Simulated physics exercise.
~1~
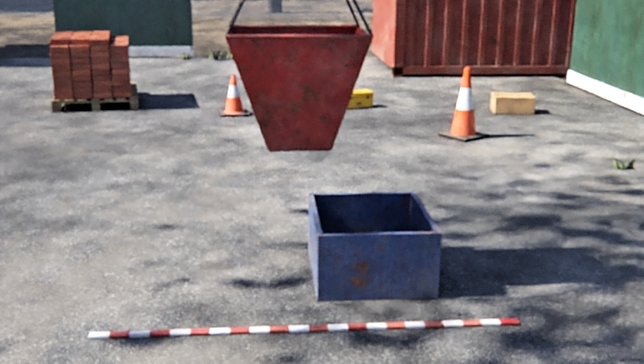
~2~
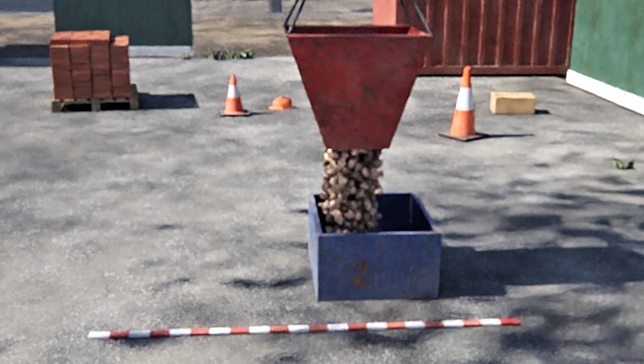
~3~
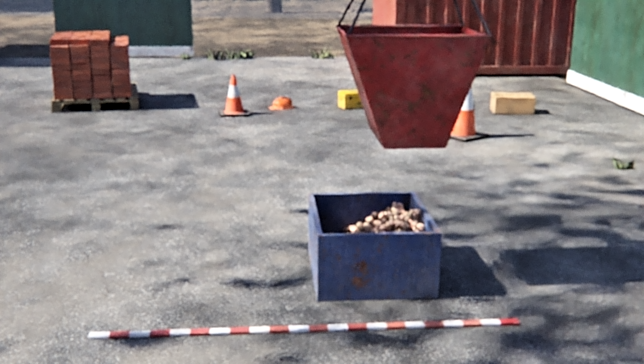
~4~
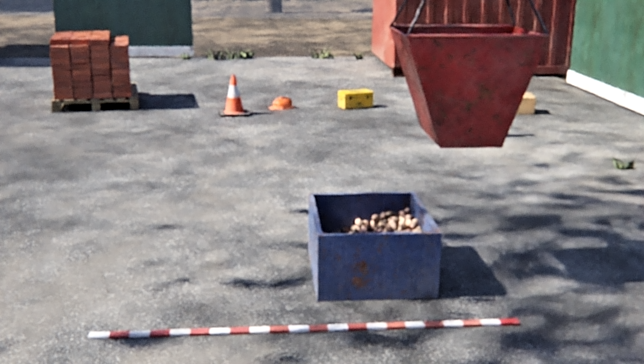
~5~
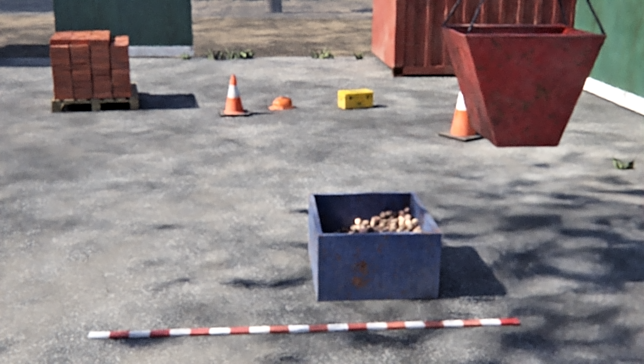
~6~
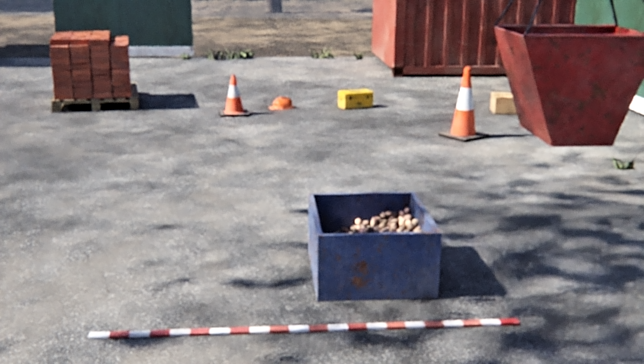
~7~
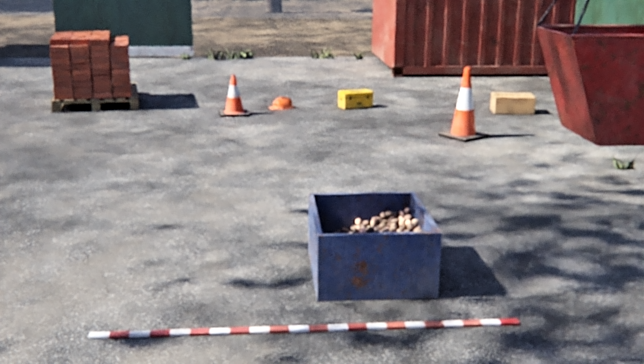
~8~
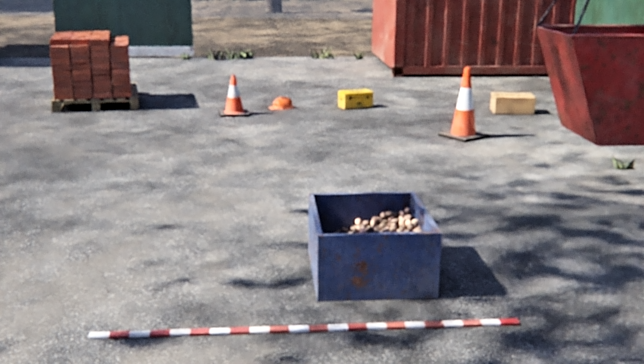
A large red tapered skip hangs from cables over a sunlit grey yard, seen from a fixed, slightly raised viewpoint. Below it sits an open blue bin behind a red and white striped staff, with stacked bricks at left, orange cones, a yellow box and a rust-red container behind. The skip moves rightwards and pours a thick stream of brownish rounded stones from its underside into the bin. Emptied, it carries on to the right and stops at the edge of the view. The stones rest in a heap towards the bin's right side, with none visible on the ground.
